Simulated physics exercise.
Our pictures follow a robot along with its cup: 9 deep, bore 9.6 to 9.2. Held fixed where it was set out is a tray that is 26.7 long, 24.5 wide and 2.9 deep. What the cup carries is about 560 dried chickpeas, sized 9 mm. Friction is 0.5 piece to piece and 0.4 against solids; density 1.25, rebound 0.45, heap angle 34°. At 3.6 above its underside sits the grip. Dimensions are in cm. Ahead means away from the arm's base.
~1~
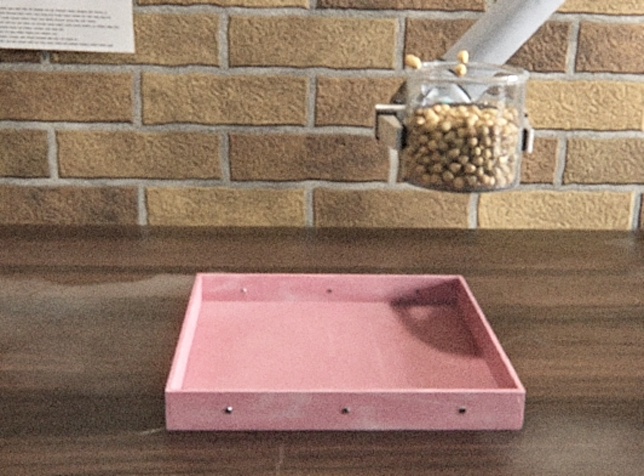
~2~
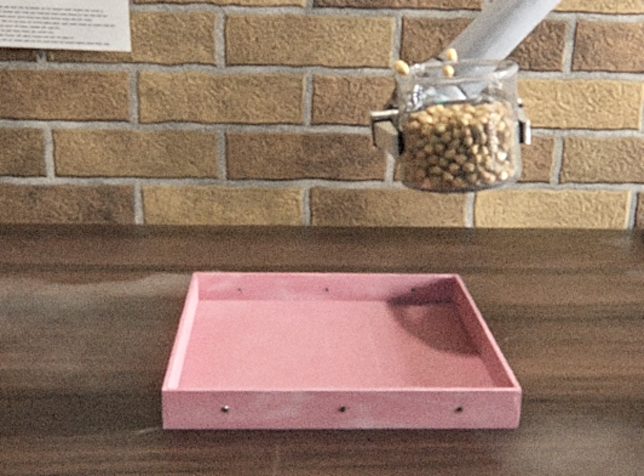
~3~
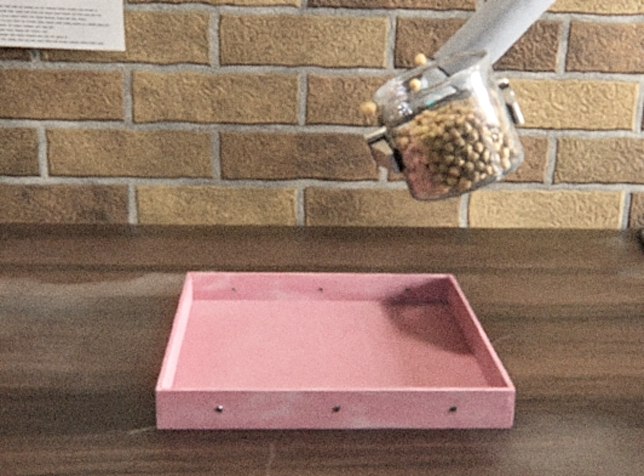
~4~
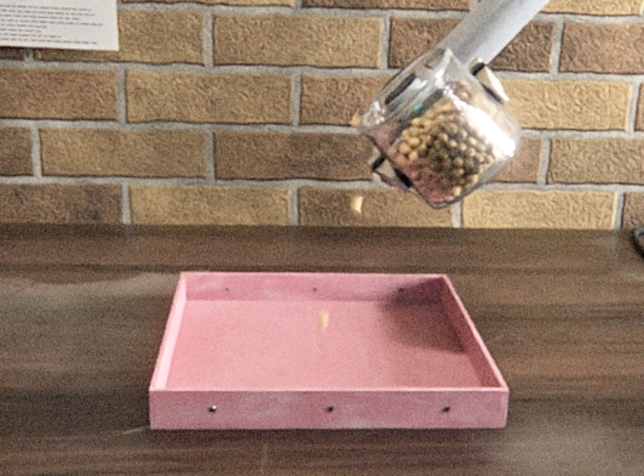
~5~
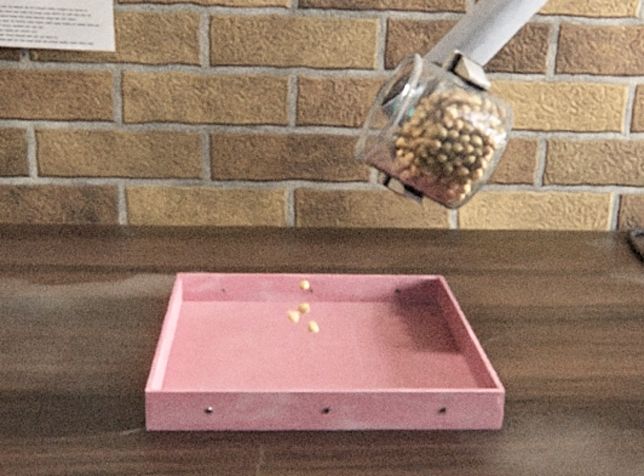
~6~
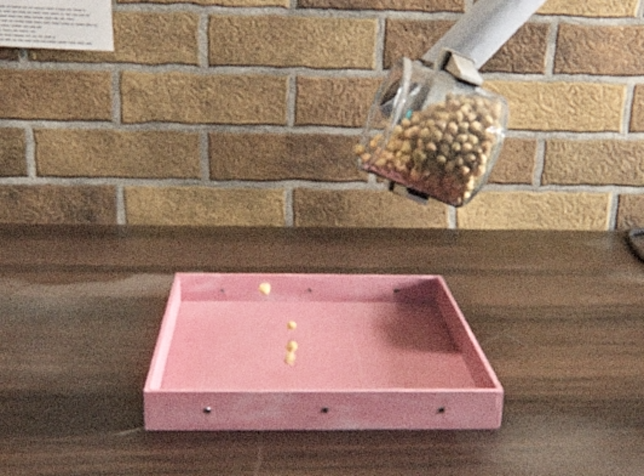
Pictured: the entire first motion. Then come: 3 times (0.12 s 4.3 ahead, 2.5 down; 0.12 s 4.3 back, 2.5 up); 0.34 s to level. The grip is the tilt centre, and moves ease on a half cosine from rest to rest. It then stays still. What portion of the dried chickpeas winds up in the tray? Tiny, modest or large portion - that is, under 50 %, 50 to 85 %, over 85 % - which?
A tiny portion.
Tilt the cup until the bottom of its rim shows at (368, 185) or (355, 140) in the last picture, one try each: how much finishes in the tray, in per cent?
Close to 70 percent for the first and close to 10 percent for the second.
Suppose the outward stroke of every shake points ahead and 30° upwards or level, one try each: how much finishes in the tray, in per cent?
You'd get about 75 per cent with the first setting and about 55 per cent with the second.
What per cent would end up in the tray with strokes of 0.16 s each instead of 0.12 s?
I'd expect some 20 per cent.
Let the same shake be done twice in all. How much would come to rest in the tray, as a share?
Approx. 25 per cent.
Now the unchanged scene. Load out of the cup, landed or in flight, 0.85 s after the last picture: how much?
My estimate is roughly 30 % gone.
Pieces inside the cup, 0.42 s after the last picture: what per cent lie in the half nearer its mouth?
Near 45 in a hundred.
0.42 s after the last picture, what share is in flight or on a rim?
My guess is some 2 in a hundred.
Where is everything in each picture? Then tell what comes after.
The cup middle at (462, 127), level; upper third of the load around (463, 123), from x 410 to 515, top at y 55; 563 in the cup, in the first frame.
The cup middle at (458, 126), tilted 7° forward; upper third of the load around (462, 122), from x 400 to 510, top at y 55, in the second frame.
The cup middle at (449, 127), tilted 24° forward; upper third of the load around (466, 120), from x 365 to 515, top at y 60; 561 in the cup, 2 in flight or on a rim, in the third frame.
The cup middle at (439, 129), tilted 46° forward; upper third of the load around (463, 118), from x 320 to 510, top at y 85; 559 in the cup, 2 in the tray, 2 in flight or on a rim, in the fourth frame.
The cup middle at (433, 133), tilted 63° forward; upper third of the load around (457, 116), from x 290 to 500, top at y 90; 559 in the cup, 4 in the tray, in the fifth frame.
The cup middle at (431, 134), tilted 70° forward; upper third of the load around (456, 121), from x 265 to 495, top at y 95; 559 in the cup, 4 in the tray, in the sixth frame.
Then, 0.42 s on, tilted 70° forward, highest piece 21 above the table; 471 in the cup, 78 in the tray, 14 in flight or on a rim.
Then, 0.85 s on, tilted 48° forward, highest piece 22 above the table; 387 in the cup, 156 in the tray, 4 on the table or floor, 16 in flight or on a rim.
Then, 1.26 s on, level, highest piece 23 above the table; 384 in the cup, 175 in the tray, 4 on the table or floor.
Then, 2.31 s on, level, highest piece 23 above the table; 384 in the cup, 175 in the tray, 4 on the table or floor.
In the end, 384 in the cup, 175 in the tray, 4 on the table or floor. That is 31 % in the tray.
